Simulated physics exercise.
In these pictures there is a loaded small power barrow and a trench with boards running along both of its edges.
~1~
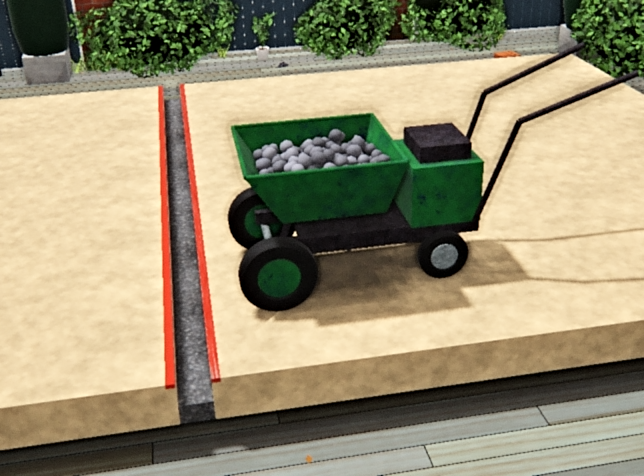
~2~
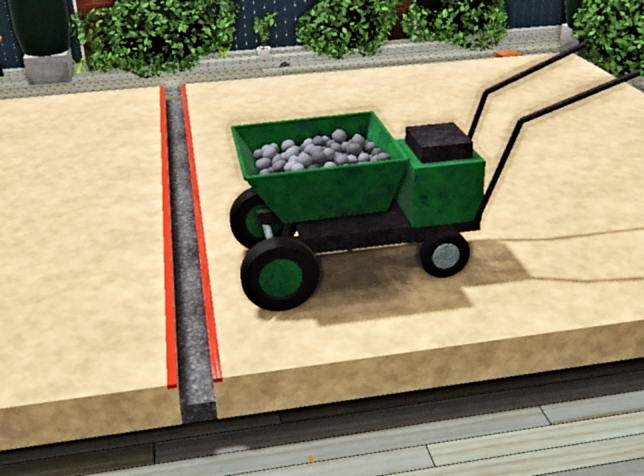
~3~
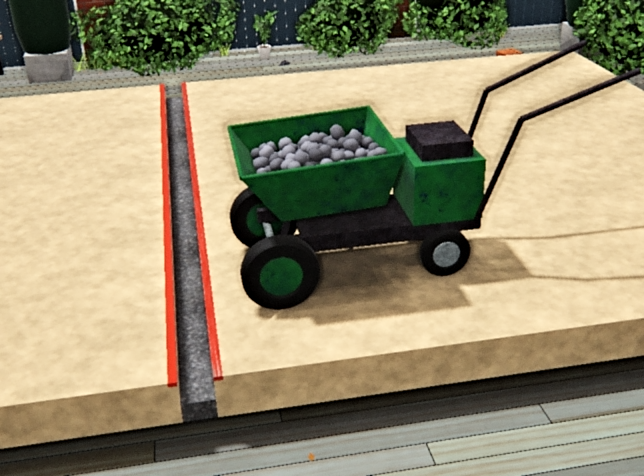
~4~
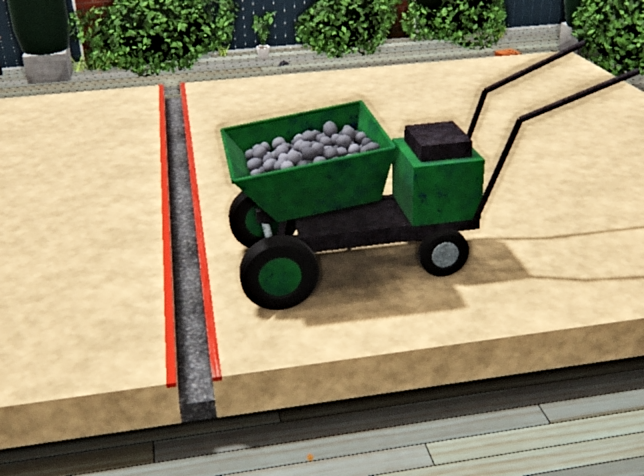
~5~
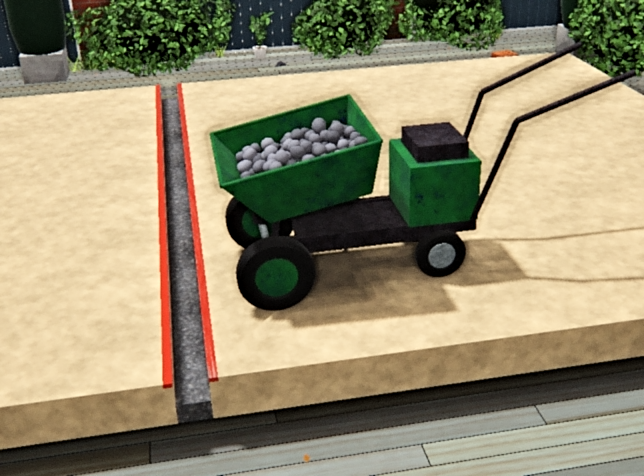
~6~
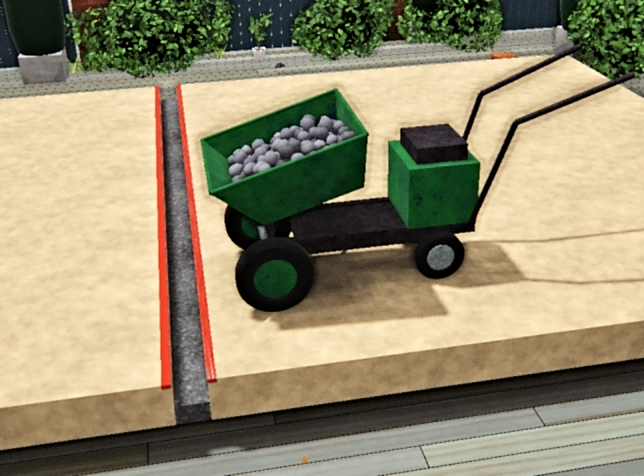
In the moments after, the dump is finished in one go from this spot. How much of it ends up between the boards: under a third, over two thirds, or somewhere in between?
Looks to me like the trench gets below a third of the load.
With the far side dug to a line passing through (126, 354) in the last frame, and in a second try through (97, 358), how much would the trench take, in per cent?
In order, some 50 and some 90 percent.
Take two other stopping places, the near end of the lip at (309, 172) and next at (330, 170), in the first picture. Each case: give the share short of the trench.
About 20 %, then 50 %.
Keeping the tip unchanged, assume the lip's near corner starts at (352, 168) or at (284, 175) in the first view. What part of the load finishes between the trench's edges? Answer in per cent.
Result: Try 1 = 30 %, try 2 = 40 %.
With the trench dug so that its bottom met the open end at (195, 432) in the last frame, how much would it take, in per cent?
It lands somewhere near 20 percent.
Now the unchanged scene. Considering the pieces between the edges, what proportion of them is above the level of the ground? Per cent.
I'd put it near 5 in a hundred.
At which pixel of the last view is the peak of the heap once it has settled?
Once it settles, the peak is close to (125, 265) in the last picture.
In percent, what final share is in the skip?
Share in the skip: Around 0 %.
Soon, skip tipped steeply; all in the skip.
A while on, skip tipped steeply; most in the skip; a small part beyond it; a small part falling.
Towards the end, skip tipped right over; about a quarter in the skip; a stray few in or heaped over the trench; most beyond it.
Finally, skip tipped right over; a small part in or heaped over the trench; most beyond it.
